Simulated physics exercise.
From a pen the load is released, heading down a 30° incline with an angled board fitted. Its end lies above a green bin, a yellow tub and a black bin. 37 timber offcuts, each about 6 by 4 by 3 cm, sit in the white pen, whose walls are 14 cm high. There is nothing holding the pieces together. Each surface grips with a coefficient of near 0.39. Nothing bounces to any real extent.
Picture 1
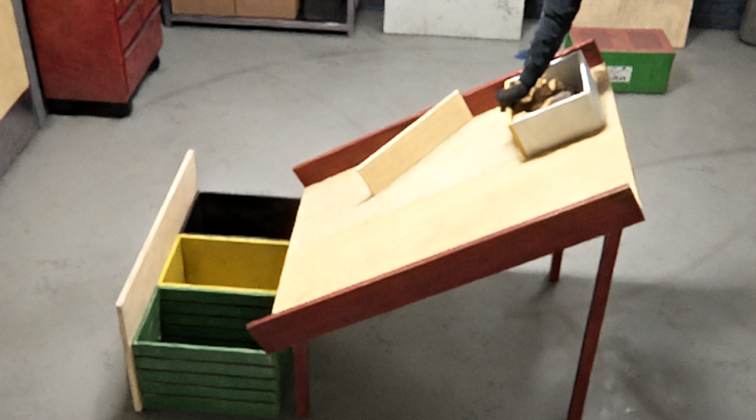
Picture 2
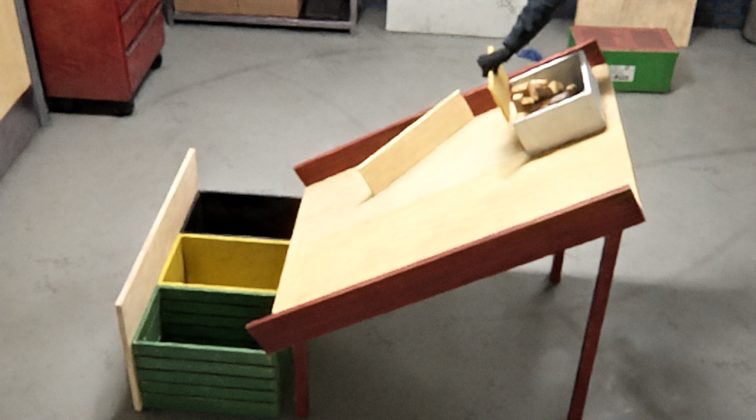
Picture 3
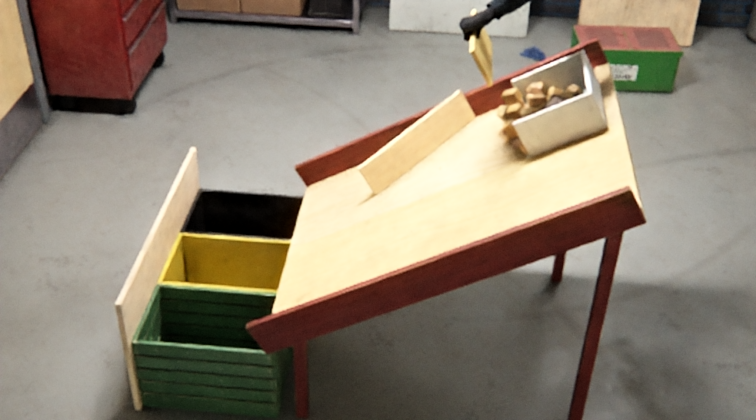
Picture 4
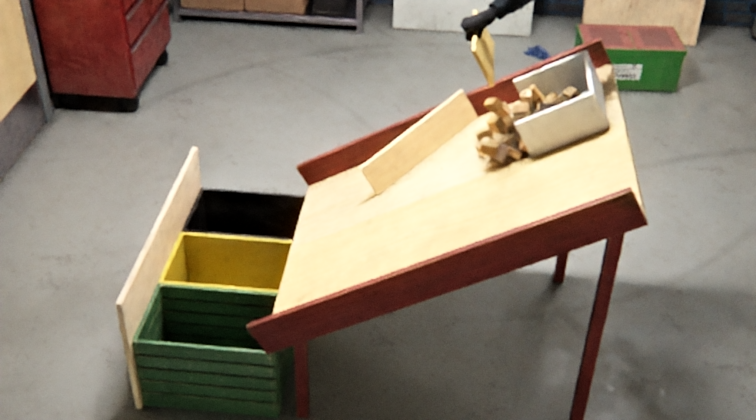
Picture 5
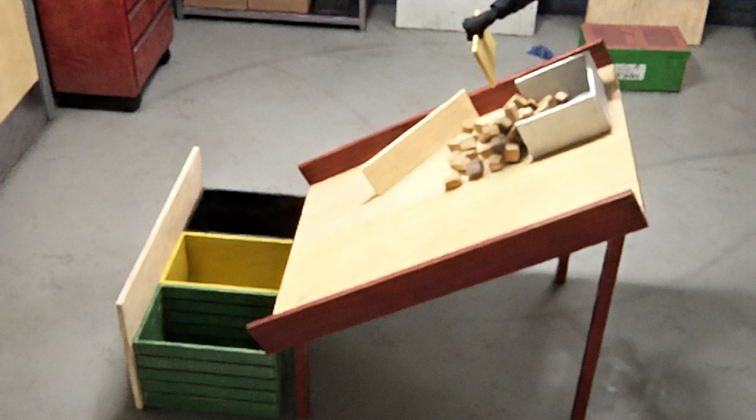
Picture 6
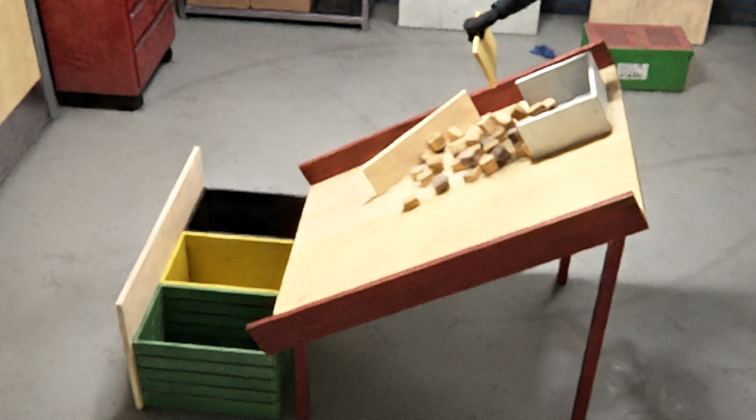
Gloved hand lifting a gate from a white pen, releasing wooden offcuts that tumble down a sloping board past an angled strip.
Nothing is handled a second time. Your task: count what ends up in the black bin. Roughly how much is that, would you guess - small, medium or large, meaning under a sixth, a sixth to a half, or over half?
Small, under a sixth.
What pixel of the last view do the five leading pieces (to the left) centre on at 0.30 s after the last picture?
Close to (324, 236) in the last view.
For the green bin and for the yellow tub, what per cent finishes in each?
Close to 5 and 90 percent respectively.
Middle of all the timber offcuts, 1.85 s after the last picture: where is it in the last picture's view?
Somewhere around (220, 314) in pixels.
Then, 0.30 s after the last picture, 36 on the slope and 1 in the air.
Then, 0.67 s after the last picture, 9 in the yellow tub, 25 on the slope and 3 in the air.
Then, 1.18 s after the last picture, 2 in the green bin, 28 in the yellow tub and 7 on the slope.
Outcome (1.85 s after the last picture), 2 in the green bin, 33 in the yellow tub and 2 on the slope. Asked share, 0 of 37, 0 per cent.
